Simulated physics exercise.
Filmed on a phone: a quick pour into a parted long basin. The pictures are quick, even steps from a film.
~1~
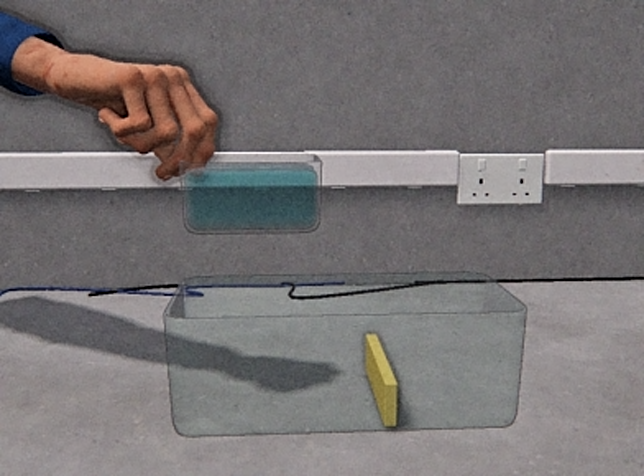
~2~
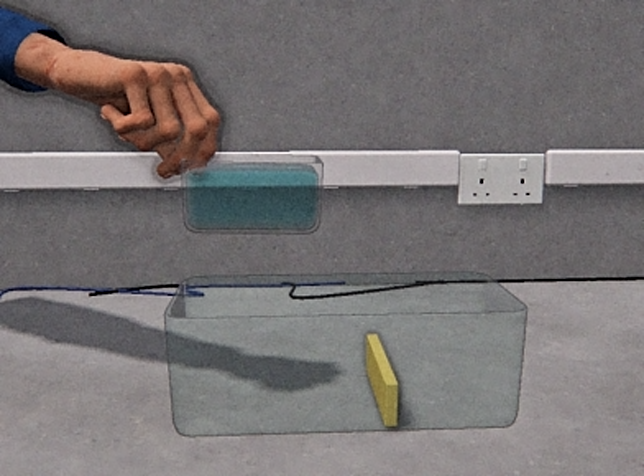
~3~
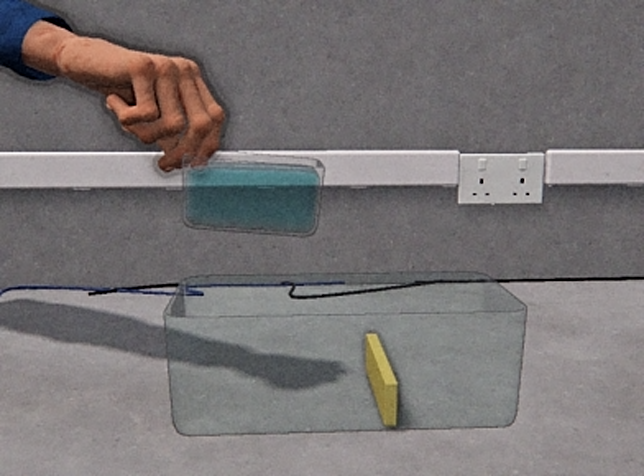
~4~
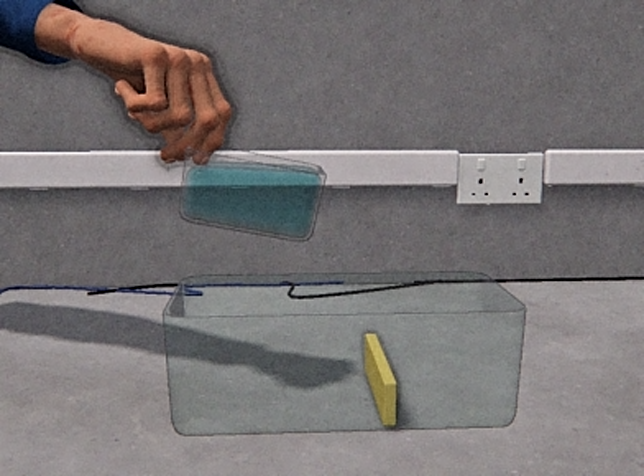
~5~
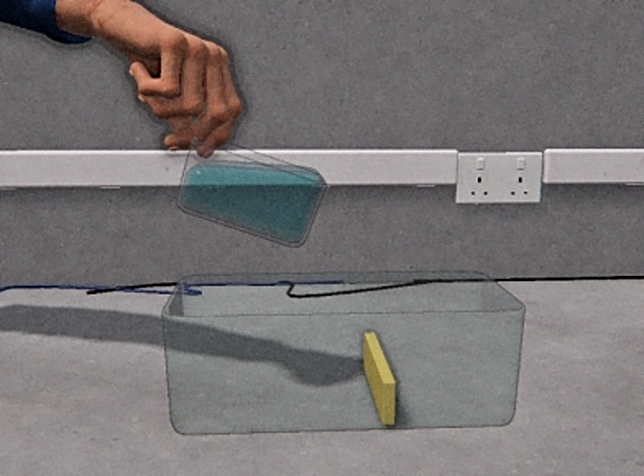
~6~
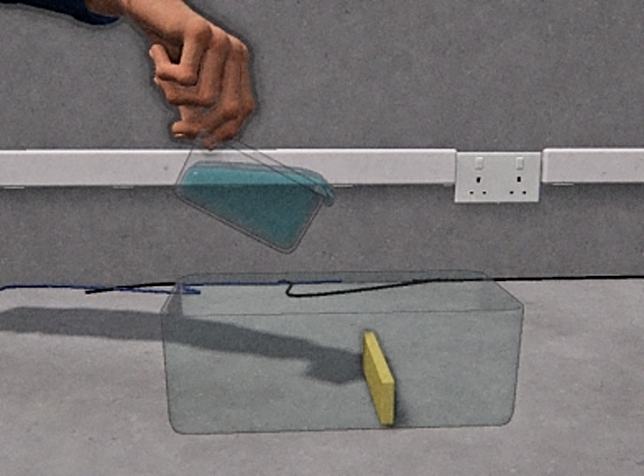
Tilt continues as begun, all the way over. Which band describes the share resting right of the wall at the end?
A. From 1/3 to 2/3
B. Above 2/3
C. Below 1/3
A.
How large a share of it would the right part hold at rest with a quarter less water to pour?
About 25 %.
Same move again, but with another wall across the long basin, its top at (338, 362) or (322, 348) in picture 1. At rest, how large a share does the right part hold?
The first position gives around 75 percent, the second around 90 percent.
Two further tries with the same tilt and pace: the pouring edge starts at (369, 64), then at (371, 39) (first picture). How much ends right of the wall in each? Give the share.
85 % and 80 %.
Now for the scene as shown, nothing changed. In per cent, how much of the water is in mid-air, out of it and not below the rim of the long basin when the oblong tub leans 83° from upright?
Close to 30 in a hundred.
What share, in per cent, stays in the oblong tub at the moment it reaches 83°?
Amount still in: Approx. 25 %.
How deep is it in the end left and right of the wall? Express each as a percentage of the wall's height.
On the left it is 30 per cent, on the right 40.
A moment on, the oblong tub is tipped on its side and 26 per cent is still to pour, 15 is left of the wall and 27 right of it.
Next, the oblong tub is tipped on its side and 8 per cent is still to pour, 41 is left of the wall and 48 right of it.
Then the oblong tub is tipped on its side and 2 per cent is still to pour, 50 is left of the wall and 46 right of it.
Later the oblong tub is tipped on its side and 0 per cent is still to pour, 52 is left of the wall and 46 right of it.
Finally, 53 per cent lies left of the wall, 46 right of it and 1 outside.
